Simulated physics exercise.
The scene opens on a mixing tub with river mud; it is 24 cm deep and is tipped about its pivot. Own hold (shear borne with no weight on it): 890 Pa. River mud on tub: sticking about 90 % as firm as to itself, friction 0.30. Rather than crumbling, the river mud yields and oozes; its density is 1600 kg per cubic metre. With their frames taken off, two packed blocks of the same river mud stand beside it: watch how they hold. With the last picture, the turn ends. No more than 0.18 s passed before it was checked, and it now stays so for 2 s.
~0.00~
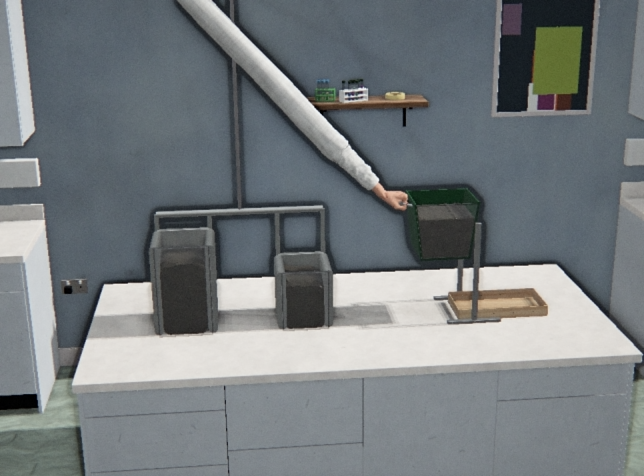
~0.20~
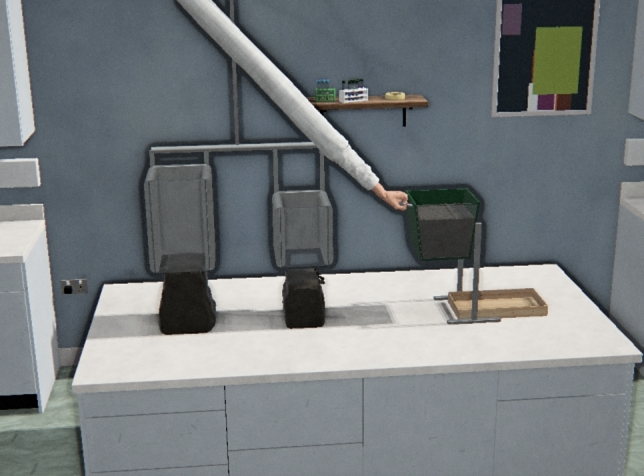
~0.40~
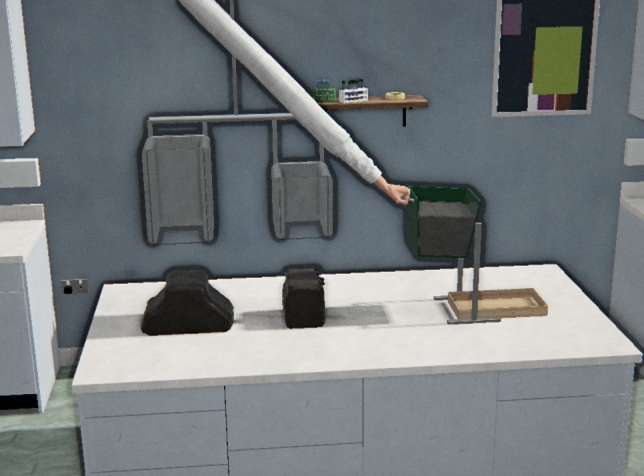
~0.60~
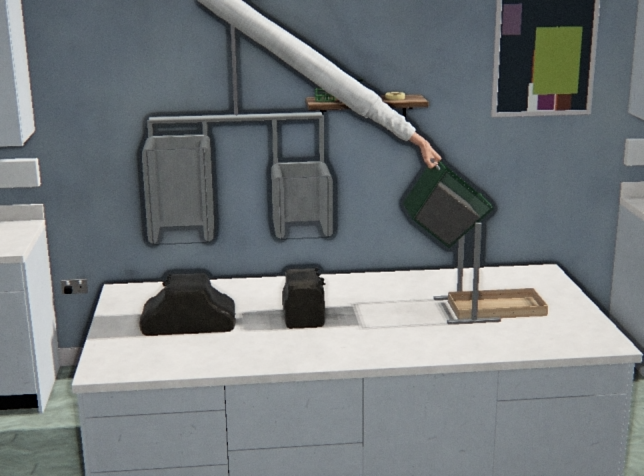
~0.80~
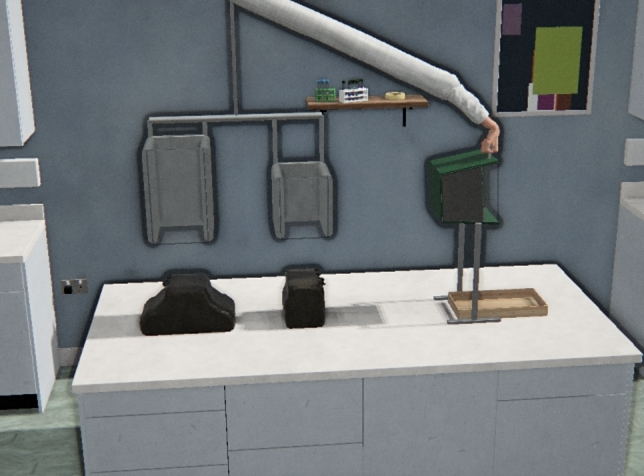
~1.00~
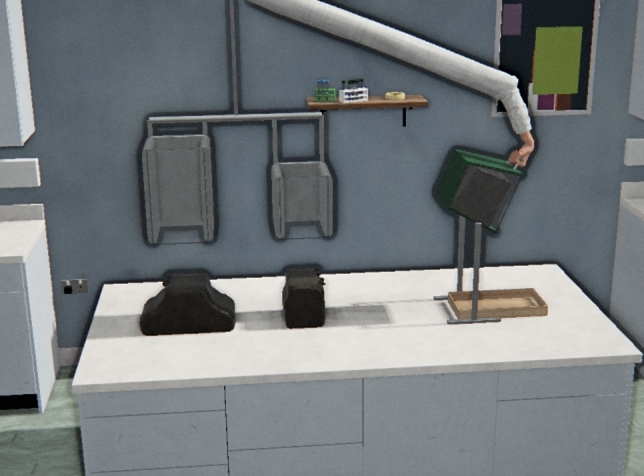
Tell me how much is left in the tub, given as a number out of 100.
It should be close to 0 out of 100.
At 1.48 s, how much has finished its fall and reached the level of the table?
90 %.
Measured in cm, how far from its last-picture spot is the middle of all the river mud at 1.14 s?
Measured shift, roughly 10 cm.
After 1.14 s, the tub is at 112 degrees and holds 69 %.
After 1.31 s, the tub is at 112 degrees and holds 7 %.
After 1.48 s, the tub is at 112 degrees and holds 0 %.
After 1.65 s, the tub is at 112 degrees and holds 0 %.
After 3.00 s, at the end, the tub is at 112 degrees and holds 0 %.
